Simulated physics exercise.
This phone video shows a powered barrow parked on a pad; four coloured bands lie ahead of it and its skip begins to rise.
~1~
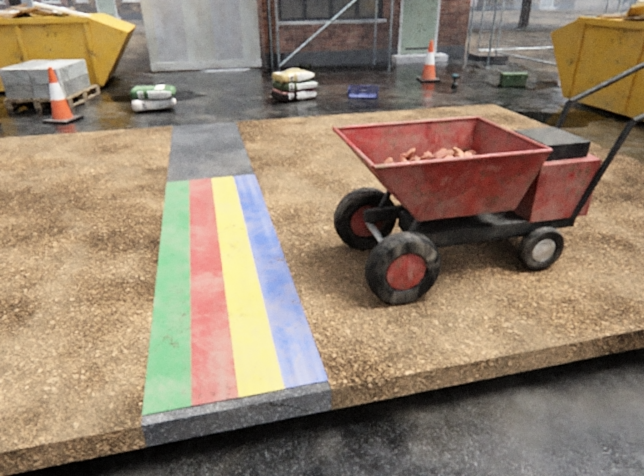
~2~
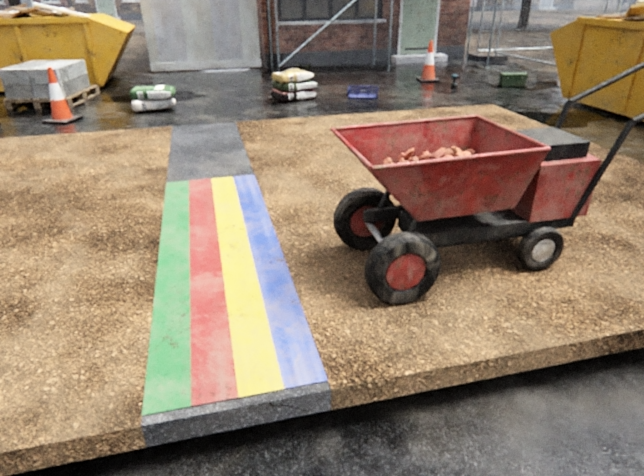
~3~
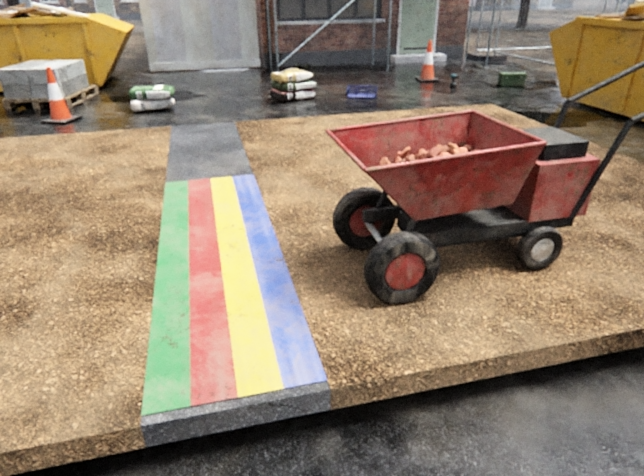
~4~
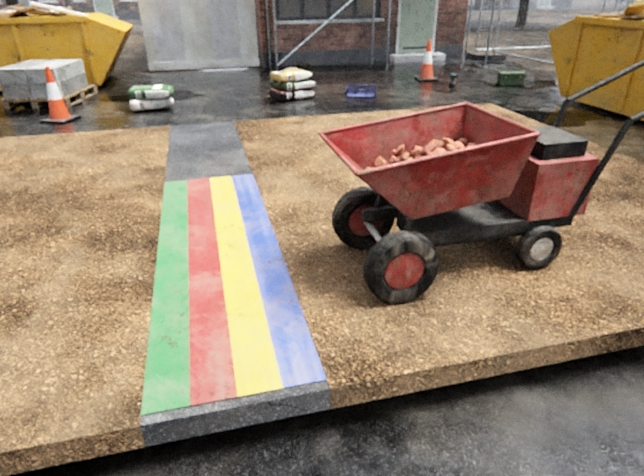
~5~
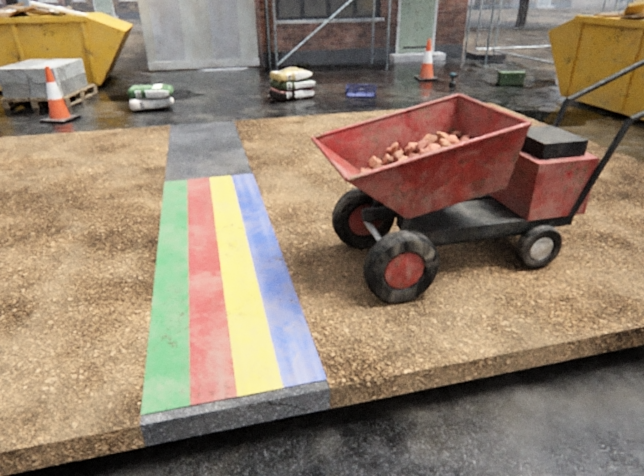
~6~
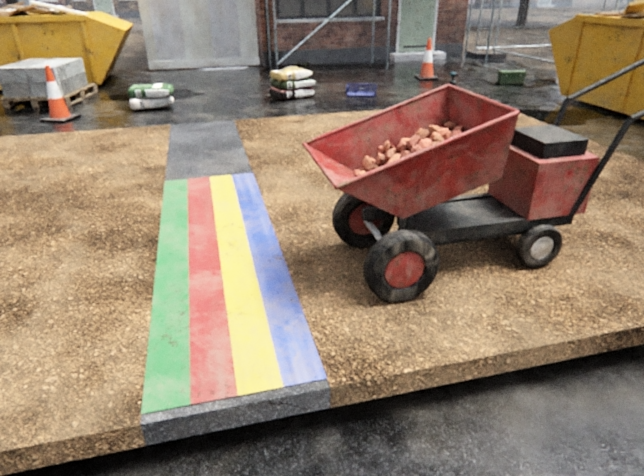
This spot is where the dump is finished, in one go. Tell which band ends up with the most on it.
The most ends up on yellow.
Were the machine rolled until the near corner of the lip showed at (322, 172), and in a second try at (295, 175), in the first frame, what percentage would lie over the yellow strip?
The first gives close to 10 per cent and the second 0 per cent.
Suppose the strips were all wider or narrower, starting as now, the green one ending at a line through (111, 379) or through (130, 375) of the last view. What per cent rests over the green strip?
Respectively 0 and 10 percent.
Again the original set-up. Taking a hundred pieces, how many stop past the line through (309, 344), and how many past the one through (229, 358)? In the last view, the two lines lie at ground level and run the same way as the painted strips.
Around 90 per cent for the first, around 30 per cent for the second.
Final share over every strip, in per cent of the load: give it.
I'd say the blue strip has near 25, the yellow strip near 35, the red strip near 25 and the green strip near 10 per cent.
Shortly afterwards, skip tipped steeply; the whole lot in the skip.
Next, skip tipped right over; all but a few in the skip; only a few over the blue strip; only a few over the yellow strip.
Some moments later, skip tipped right over; near a quarter in the skip; a little over the blue strip; near a third over the yellow strip; near a quarter over the red strip; a little over the green strip; only a few off the paint.
In the end, skip tipped right over; a little in the skip; near a quarter over the blue strip; near a third over the yellow strip; near a quarter over the red strip; a little over the green strip; a little off the paint.
